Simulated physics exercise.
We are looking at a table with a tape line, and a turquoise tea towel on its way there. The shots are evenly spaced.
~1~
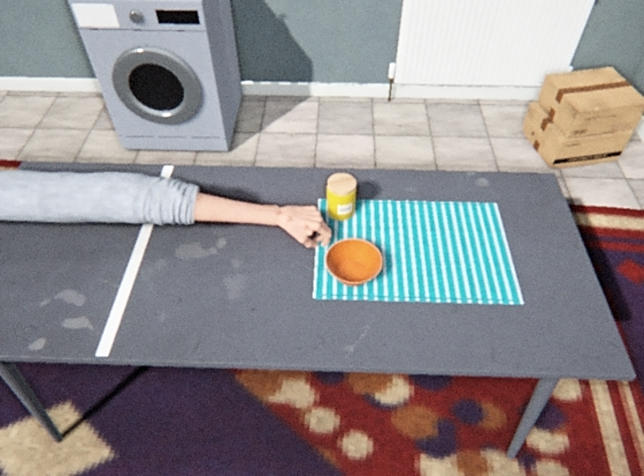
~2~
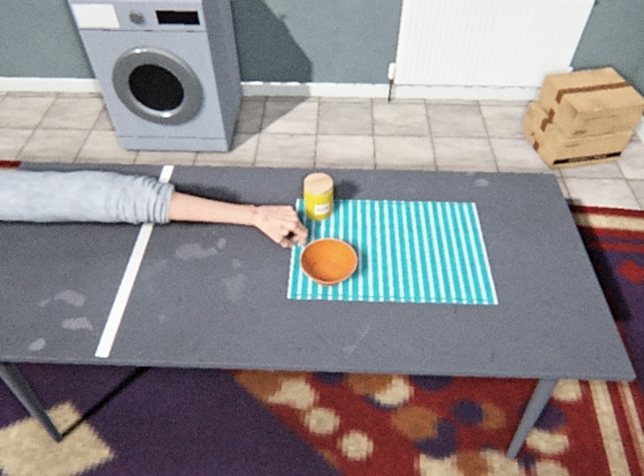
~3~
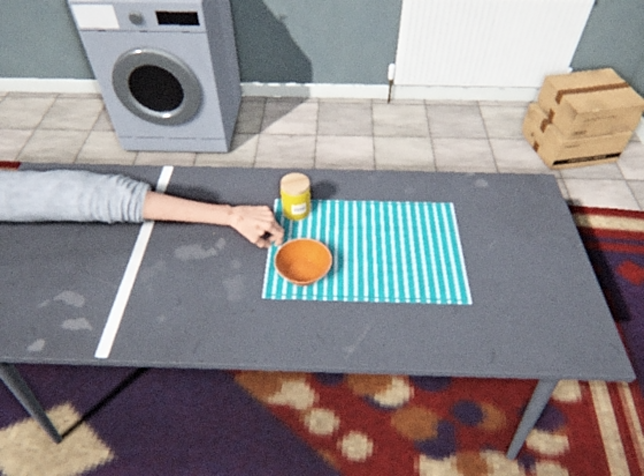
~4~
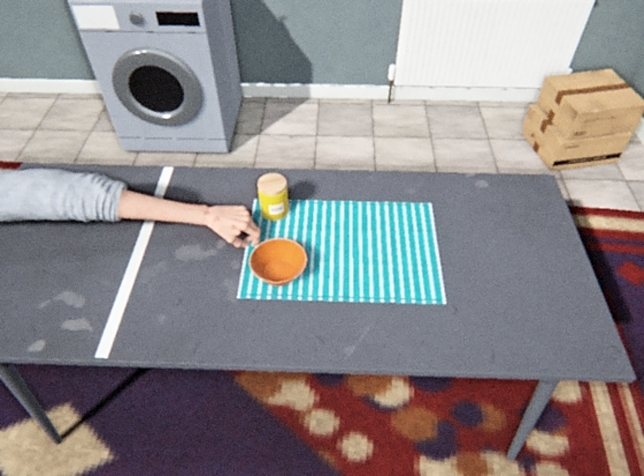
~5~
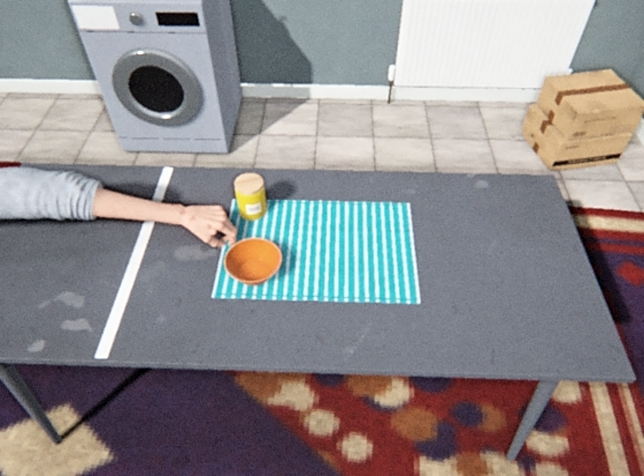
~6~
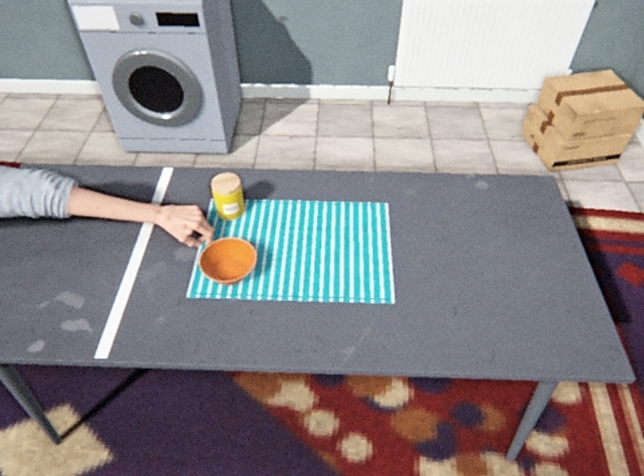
In this clip, a hand pulls a turquoise striped tea towel steadily leftward across a dark table toward a white tape line, and the orange bowl and yellow jar on it move along with the cloth.
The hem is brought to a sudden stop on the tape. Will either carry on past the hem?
The orange bowl shoots off the front. The yellow jar slides clear of the cloth.
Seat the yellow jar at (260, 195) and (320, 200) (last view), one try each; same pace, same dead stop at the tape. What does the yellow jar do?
First, it leaves the cloth; second, it stays on.
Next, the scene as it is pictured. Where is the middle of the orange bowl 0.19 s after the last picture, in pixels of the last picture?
Around (141, 263).
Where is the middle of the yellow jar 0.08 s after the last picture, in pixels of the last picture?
By then it is at (193, 196).
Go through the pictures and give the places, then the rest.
In the first frame, tea towel end (314, 298); orange bowl (354, 260); yellow jar (342, 182); tape (108, 337).
In the second frame, tea towel end (288, 298), far hem (497, 304); yellow jar (318, 182).
In the third frame, tea towel end (263, 298); orange bowl (303, 260).
In the fourth frame, tea towel end (238, 298), far hem (446, 304); yellow jar (272, 182).
In the fifth frame, tea towel end (212, 297); orange bowl (253, 259).
In the sixth frame, tea towel end (187, 297), far hem (394, 303); orange bowl (228, 259); yellow jar (226, 182); tape (107, 339).
Then, 0.08 s on from there, hem short of the tape; orange bowl on the cloth near (190, 265); yellow jar on the cloth near (193, 196).
Then, 0.19 s on from there, hem at the tape; orange bowl on the cloth near (141, 263); yellow jar ahead of the hem near (148, 195).
In the end, hem at the tape; orange bowl ahead of the hem near (95, 263); yellow jar knocked over near (87, 204). The orange bowl slides clear of the cloth and the yellow jar leaves the cloth.
